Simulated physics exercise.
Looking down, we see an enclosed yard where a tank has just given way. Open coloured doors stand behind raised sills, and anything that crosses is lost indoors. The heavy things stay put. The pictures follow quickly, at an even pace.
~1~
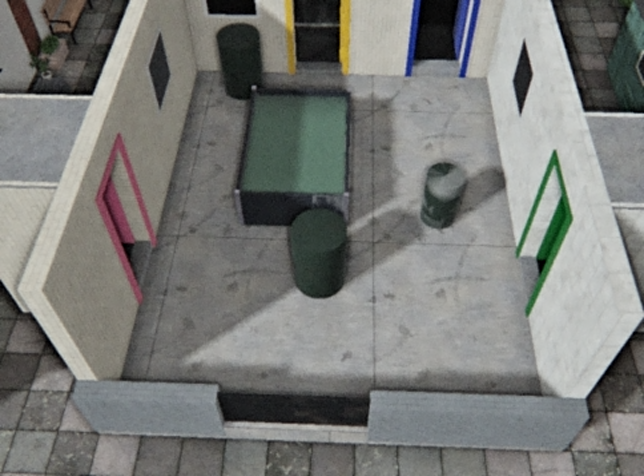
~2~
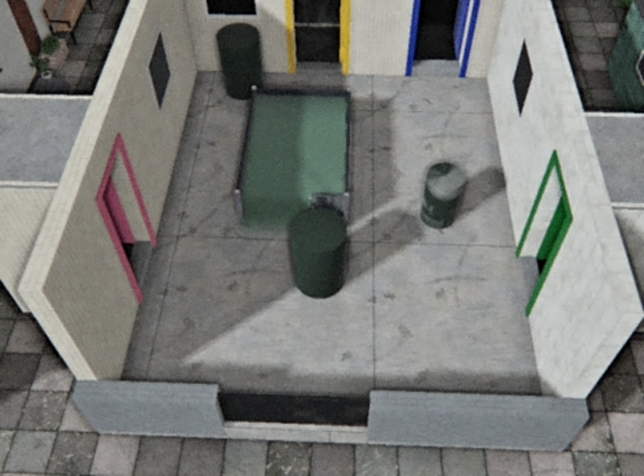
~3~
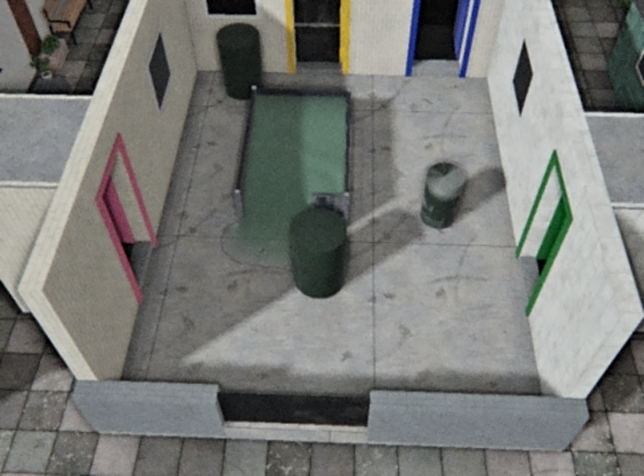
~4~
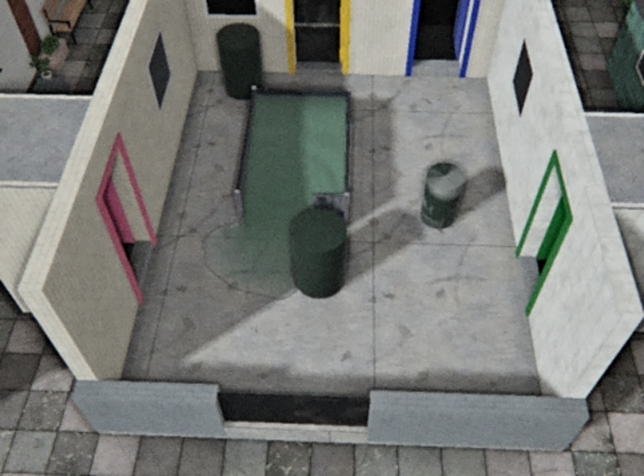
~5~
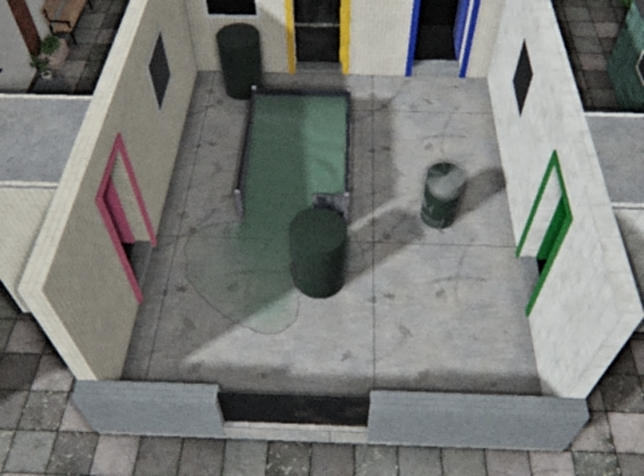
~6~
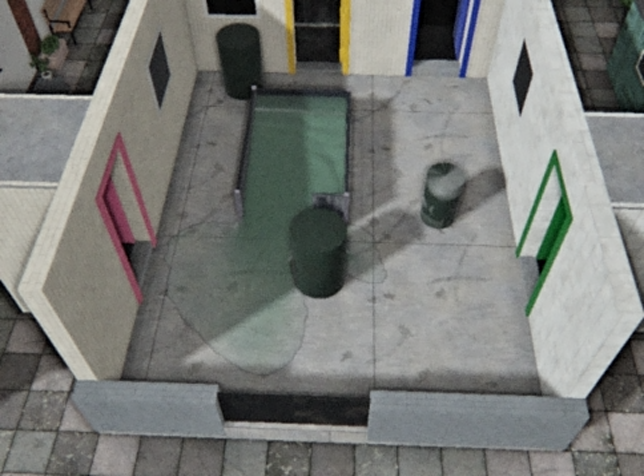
In this clip, a tank of green water in a walled yard opens at its near side, and the water pours out past a dark green cylinder, spreading leftward and forward across the grey floor in a widening sheet.
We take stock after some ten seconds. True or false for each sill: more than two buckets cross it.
Yellow door - false; green door - true; blue door - false; pink door - false.
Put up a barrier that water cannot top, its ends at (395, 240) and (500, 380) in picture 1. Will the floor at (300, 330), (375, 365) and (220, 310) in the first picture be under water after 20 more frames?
Results in sequence: Swamped / swamped / swamped.
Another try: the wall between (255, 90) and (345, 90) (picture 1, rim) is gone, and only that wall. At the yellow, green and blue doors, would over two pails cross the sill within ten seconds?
Result per door - yellow: Beyond the limit; green: Within bounds; blue: Within bounds.
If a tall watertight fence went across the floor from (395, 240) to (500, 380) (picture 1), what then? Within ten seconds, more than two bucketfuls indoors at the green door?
Note - green door does not reach it.
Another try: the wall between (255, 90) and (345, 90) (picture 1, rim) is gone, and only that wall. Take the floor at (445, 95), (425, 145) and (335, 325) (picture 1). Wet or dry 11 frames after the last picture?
Submerged, unwetted, unwetted.
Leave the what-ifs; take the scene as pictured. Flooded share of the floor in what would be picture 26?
I'd estimate some 45 per cent.
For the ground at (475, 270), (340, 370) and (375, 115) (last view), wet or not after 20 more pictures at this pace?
Result, as listed: Wetted / wetted / not wetted.
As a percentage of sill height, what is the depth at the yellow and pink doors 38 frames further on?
Some 0 percent and then some 70 percent.
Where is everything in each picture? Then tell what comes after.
The first picture shows the water tank at (297, 142) is whole and still.
In the second picture, water pours out at (278, 215) and has run to (240, 229).
In the third picture, water pours out at (278, 216) and has run to a hidden place.
In the fourth picture, water pours out at (278, 216) and has run to (285, 292).
In the fifth picture, the front is at (273, 329), out from the gap at (278, 216).
In the sixth picture, water pours out at (278, 216) and has run to (251, 367).
A moment on, water covers 30 % of the floor; the yellow door not reached, the green door not reached, the blue door not reached, the pink door wet at the sill, nothing in.
Next, water covers 35 % of the floor; the yellow door not reached, the green door not reached, the blue door not reached, the pink door wet at the sill, nothing in.
Then, water covers 45 % of the floor; the yellow door not reached, the green door wet at the sill, nothing in, the blue door not reached, the pink door wet at the sill, nothing in.
Later, water covers 75 % of the floor; the yellow door not reached, the green door under two buckets in, the blue door not reached, the pink door wet at the sill, nothing in.
In the end, water covers 95 % of the floor; the yellow door wet at the sill, nothing in, the green door over two buckets in, the blue door wet at the sill, nothing in, the pink door wet at the sill, nothing in.
